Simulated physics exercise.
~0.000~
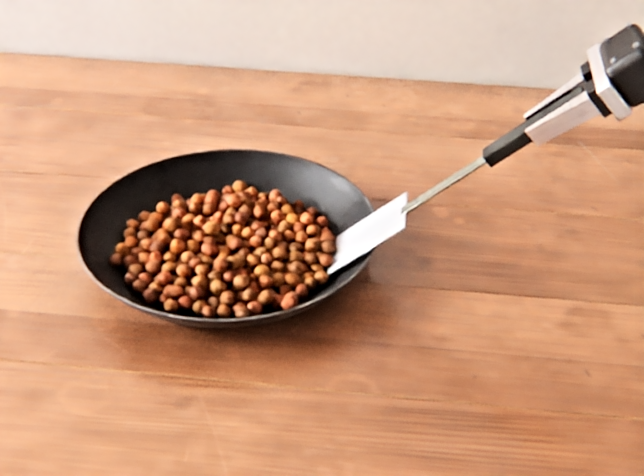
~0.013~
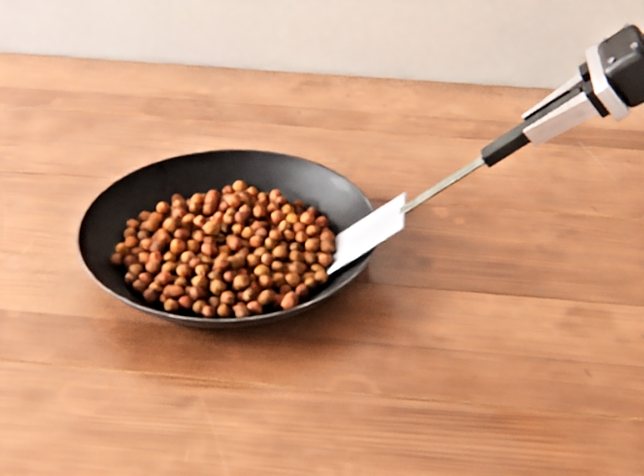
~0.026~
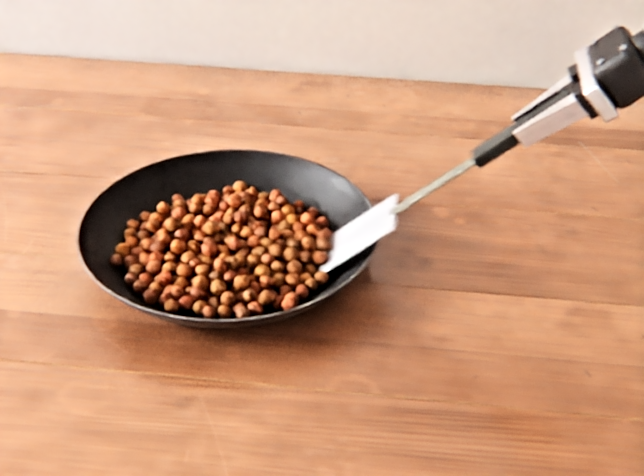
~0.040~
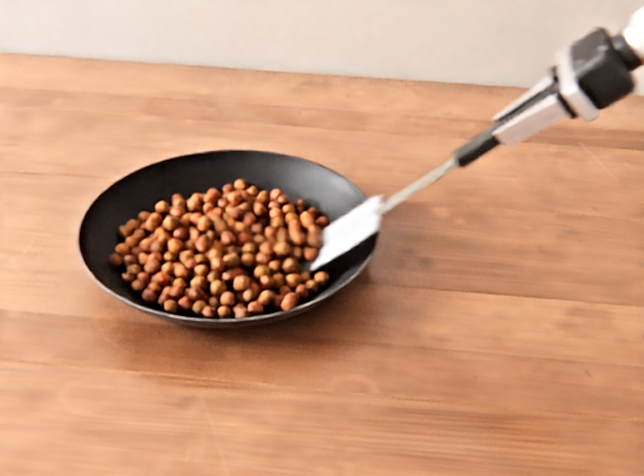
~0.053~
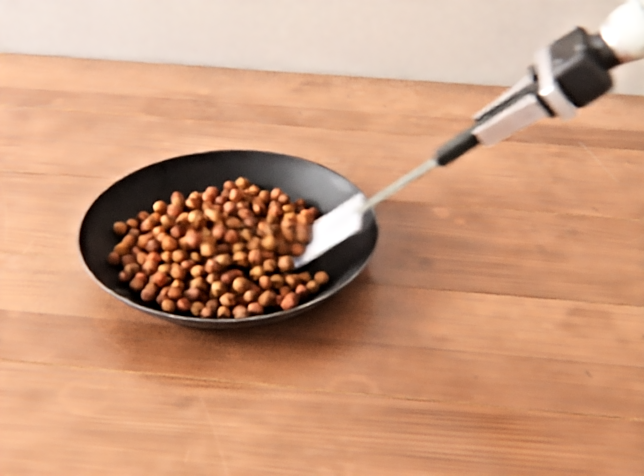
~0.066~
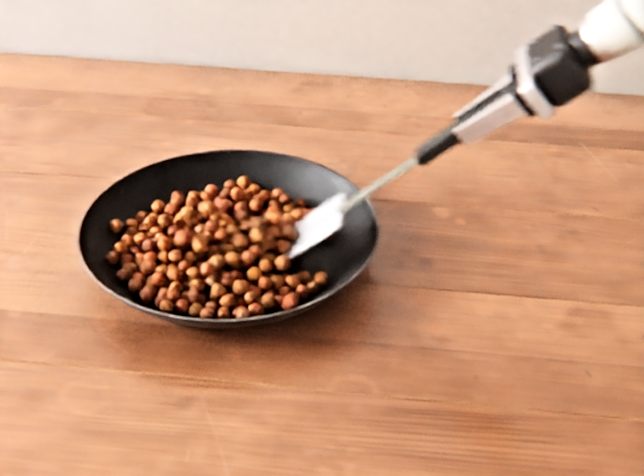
At first, a robotic gripper holds a white paddle at the right edge of a black frying pan filled with hazelnuts, barely moving. Then it slides the paddle leftward into the pan, pushing the nearest nuts into the heap, which shifts slightly while the pan stays in place on the wooden table.
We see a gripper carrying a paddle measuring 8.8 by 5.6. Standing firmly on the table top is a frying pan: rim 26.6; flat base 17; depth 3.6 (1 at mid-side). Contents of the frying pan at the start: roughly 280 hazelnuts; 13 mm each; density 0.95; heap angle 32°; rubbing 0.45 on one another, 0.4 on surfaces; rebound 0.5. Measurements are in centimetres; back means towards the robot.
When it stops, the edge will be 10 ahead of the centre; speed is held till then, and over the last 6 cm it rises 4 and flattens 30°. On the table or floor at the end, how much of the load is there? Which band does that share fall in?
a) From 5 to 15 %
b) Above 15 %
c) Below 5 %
Answer: B.
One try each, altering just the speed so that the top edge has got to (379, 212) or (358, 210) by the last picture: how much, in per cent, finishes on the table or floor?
Around 10 per cent, then around 15 per cent.
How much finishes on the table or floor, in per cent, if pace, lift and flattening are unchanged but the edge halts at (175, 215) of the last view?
Roughly 10 per cent, I'd say.
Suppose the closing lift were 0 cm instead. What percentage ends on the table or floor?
I'd say close to 10 per cent.
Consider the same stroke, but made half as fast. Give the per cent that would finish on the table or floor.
It would be roughly 10 percent.
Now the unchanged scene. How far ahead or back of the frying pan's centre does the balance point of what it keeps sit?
Roughly 2.5 cm ahead of the centre.
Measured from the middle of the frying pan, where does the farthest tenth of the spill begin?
80 centimetres, give or take.
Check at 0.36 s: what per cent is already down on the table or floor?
Roughly 15 percent of it.
After 0.10 s, sloping 42°, highest piece 6 above the table; 280 in the frying pan.
After 0.14 s, sloping 35°, highest piece 7 above the table; 280 in the frying pan.
After 0.36 s, sloping 12°, highest piece 10 above the table; 222 in the frying pan, 47 on the table or floor, 11 on the blade or in flight.
After 1.41 s, sloping 12°, highest piece 3 above the table; 222 in the frying pan, 58 on the table or floor.
At rest, 222 in the frying pan, 58 on the table or floor. That is 21 % on the table or floor.
